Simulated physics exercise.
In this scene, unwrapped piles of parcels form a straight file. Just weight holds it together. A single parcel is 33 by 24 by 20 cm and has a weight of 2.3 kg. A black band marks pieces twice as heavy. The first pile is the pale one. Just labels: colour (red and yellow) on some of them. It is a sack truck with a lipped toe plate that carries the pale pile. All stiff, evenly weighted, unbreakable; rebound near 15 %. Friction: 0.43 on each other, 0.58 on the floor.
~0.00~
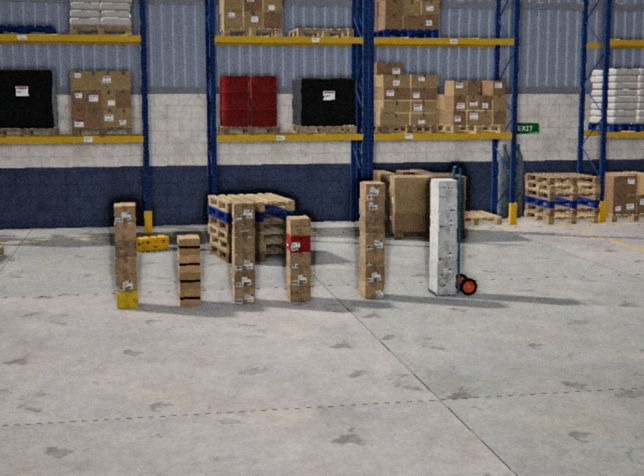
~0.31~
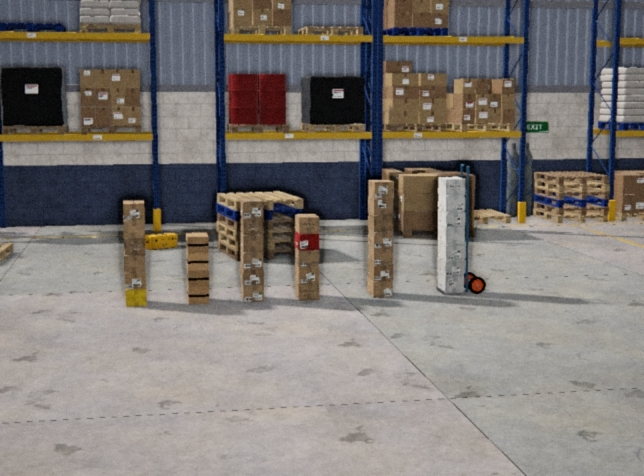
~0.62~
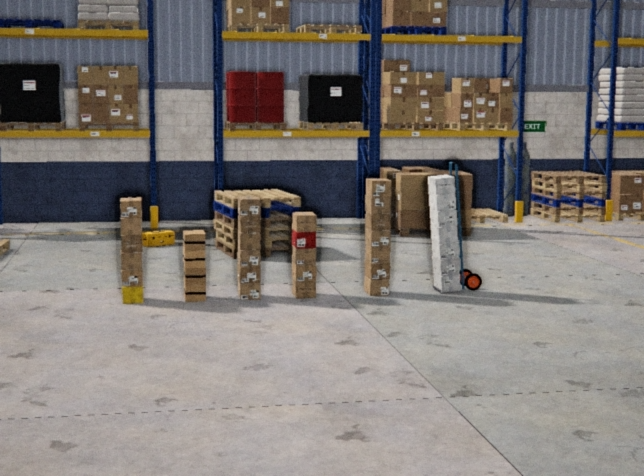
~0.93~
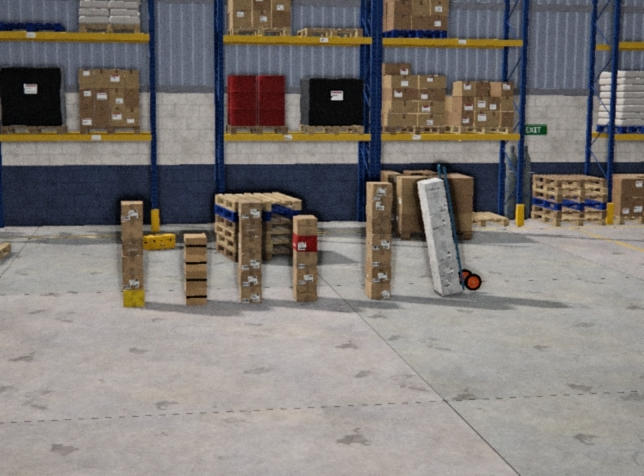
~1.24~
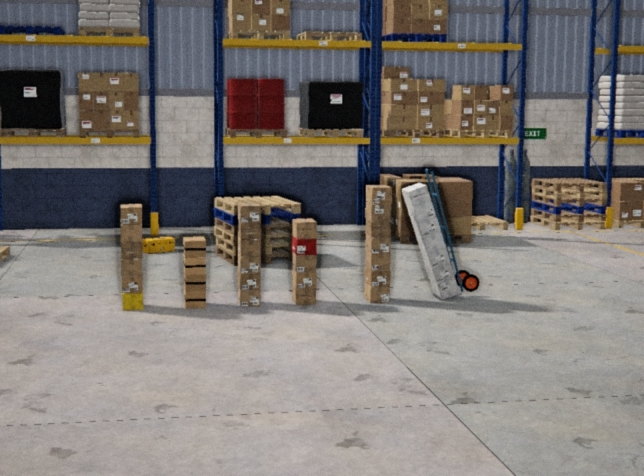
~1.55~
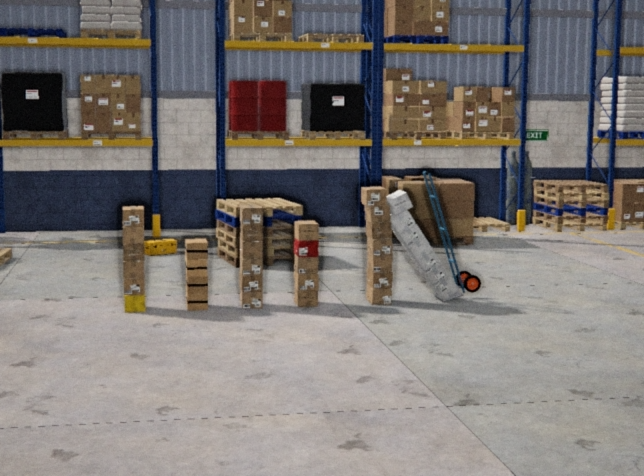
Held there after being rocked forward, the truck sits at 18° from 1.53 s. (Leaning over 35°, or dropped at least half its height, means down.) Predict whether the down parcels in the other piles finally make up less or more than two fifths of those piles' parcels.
The count outstrips two fifths.
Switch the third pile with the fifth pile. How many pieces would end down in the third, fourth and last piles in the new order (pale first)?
After the swap, the third pile would have 4 down, the fourth 6 and the last 6.
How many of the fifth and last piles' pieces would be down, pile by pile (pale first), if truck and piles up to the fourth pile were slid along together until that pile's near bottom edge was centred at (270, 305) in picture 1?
Counts down: Fifth 3; last 6.
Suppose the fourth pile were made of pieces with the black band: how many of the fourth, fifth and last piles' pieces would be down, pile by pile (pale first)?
Fourth 6, fifth 4, last 6.
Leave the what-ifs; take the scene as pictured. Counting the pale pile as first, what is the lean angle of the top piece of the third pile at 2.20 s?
The top piece is some 0 degrees from upright.
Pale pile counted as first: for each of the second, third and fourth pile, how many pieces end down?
Pieces by pile: Second 7, third 5, fourth 6.
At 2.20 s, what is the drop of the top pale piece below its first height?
60 cm lower.
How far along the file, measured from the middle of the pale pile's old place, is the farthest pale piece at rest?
About 140 cm along the file.
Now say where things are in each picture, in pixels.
In the first picture (places mark the middle of the side facing us), truck frame (460, 193) 0° forward; yellow parcel (127, 301); red parcel (301, 244); the rest undisturbed.
In the second picture, truck frame (468, 192) 1° forward; red parcel (309, 242).
In the third picture, truck frame (458, 189) 5° forward, top of the pale pile leaning 5°; red parcel (306, 240); the rest undisturbed.
In the fourth picture, truck frame (448, 192) 11° forward, top of the pale pile leaning 11°; red parcel (307, 244); the rest undisturbed.
In the fifth picture, truck frame (438, 196) 16° forward, top of the pale pile leaning 19°; red parcel (307, 247); the rest undisturbed.
In the sixth picture, truck frame (436, 198) 18° forward, top of the pale pile leaning 26°; red parcel (309, 249); yellow parcel (135, 304); 3 disturbed, none down.
After 2.20 s, 7 of the pale pile down; 7 of the 28 other parcels down; red parcel shifted 24 mm.
After 3.34 s, 7 of the pale pile down; 18 of the 28 other parcels down; red parcel leaning 46°, 37 cm lower.
At rest (5.1 s), 7 of the pale pile down; 26 of the 28 other parcels down; red parcel leaning 45°, 36 cm lower; yellow parcel unmoved. That is 93 per cent. As the last picture would show them, middles, red parcel near (230, 280), yellow parcel near (134, 301).
